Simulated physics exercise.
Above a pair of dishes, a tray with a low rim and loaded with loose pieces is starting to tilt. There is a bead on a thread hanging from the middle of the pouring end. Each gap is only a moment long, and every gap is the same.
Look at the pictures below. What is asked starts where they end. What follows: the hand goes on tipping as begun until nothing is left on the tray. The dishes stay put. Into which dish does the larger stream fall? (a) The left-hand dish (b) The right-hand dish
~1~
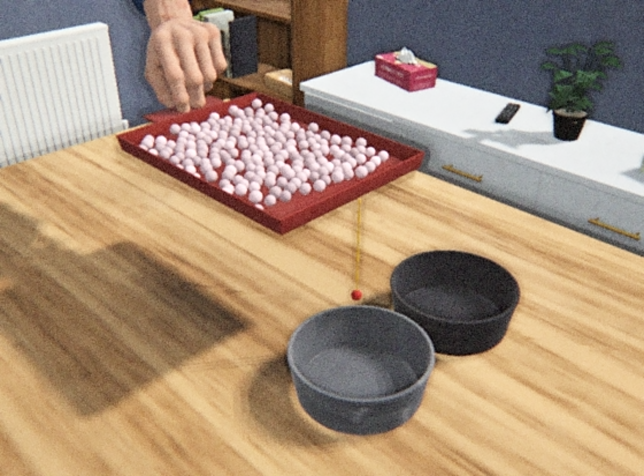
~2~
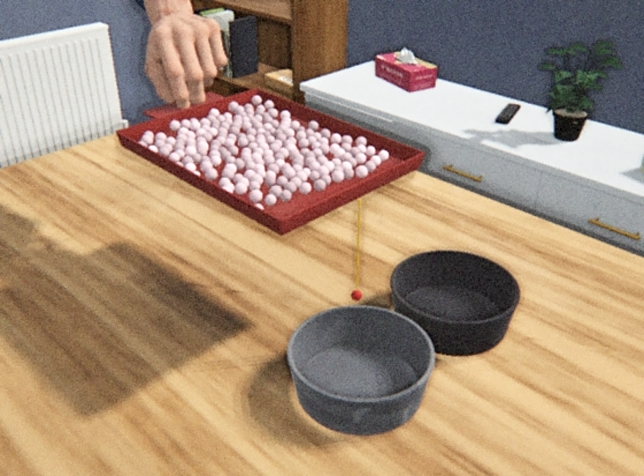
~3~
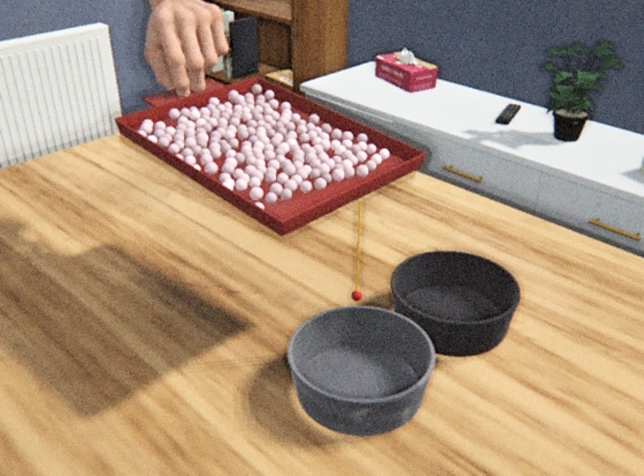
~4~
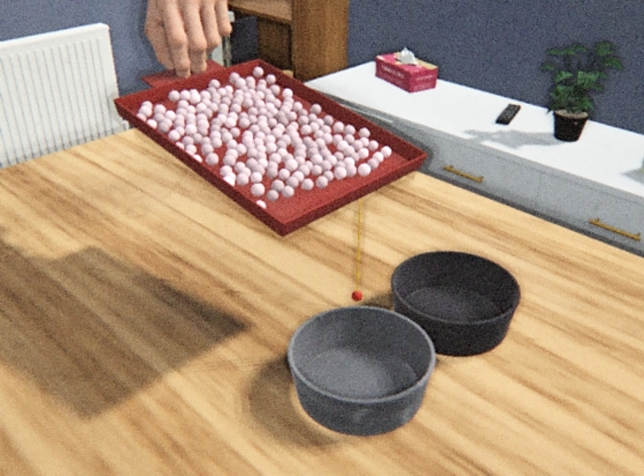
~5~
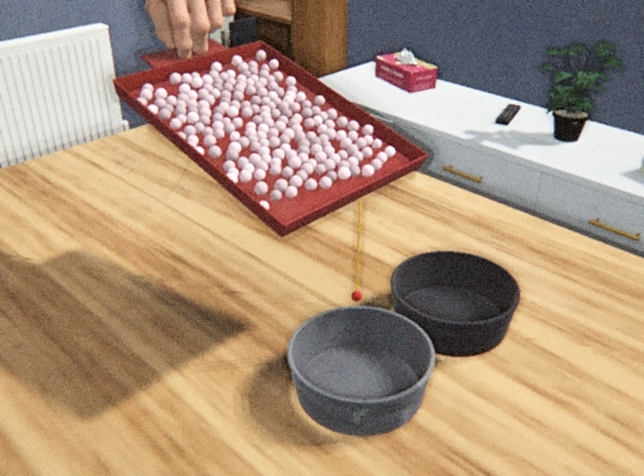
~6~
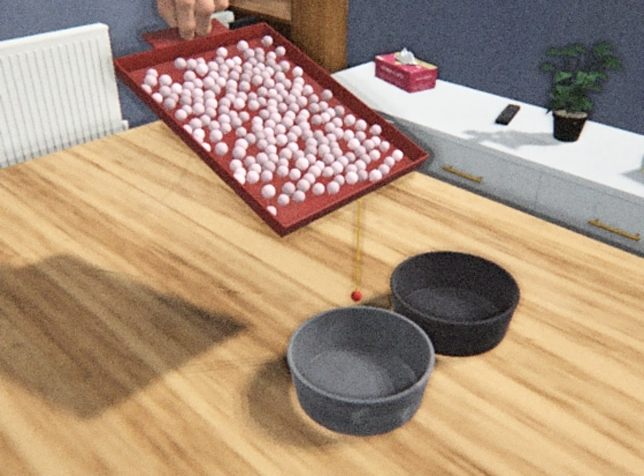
a.
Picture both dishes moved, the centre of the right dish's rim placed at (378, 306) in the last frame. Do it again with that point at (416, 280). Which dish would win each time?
One: The right dish. Two: The left dish.
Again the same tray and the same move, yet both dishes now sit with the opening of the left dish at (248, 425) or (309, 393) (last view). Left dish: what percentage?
I'd say about 0 percent, followed by about 30 percent.
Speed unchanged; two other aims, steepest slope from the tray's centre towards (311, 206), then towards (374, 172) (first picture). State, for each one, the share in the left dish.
You'd see roughly 70 per cent the first time and 0 per cent the second.
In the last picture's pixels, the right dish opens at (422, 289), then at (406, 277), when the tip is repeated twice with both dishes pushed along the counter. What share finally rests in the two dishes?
About 70 % and 40 %.
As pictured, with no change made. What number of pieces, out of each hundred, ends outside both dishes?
My estimate is close to 20 %.
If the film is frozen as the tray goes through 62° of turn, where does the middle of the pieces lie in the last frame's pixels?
Near (348, 180).
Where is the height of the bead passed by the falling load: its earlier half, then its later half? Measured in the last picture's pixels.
It goes through near (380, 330) first, then near (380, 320).
Shortly afterwards, tray tipped steeply; the bulk on the tray; only a few in the left dish; a little in the air.
Next, tray tipped right over; near a quarter on the tray; near half in the left dish; a little in the right dish; a little outside both; near a quarter in the air.
Some moments later, tray tipped past a quarter turn; near two thirds in the left dish; near a quarter in the right dish; a little outside both; only a few in the air.
In the end, tray tipped past a quarter turn; near two thirds in the left dish; near a quarter in the right dish; a little outside both.
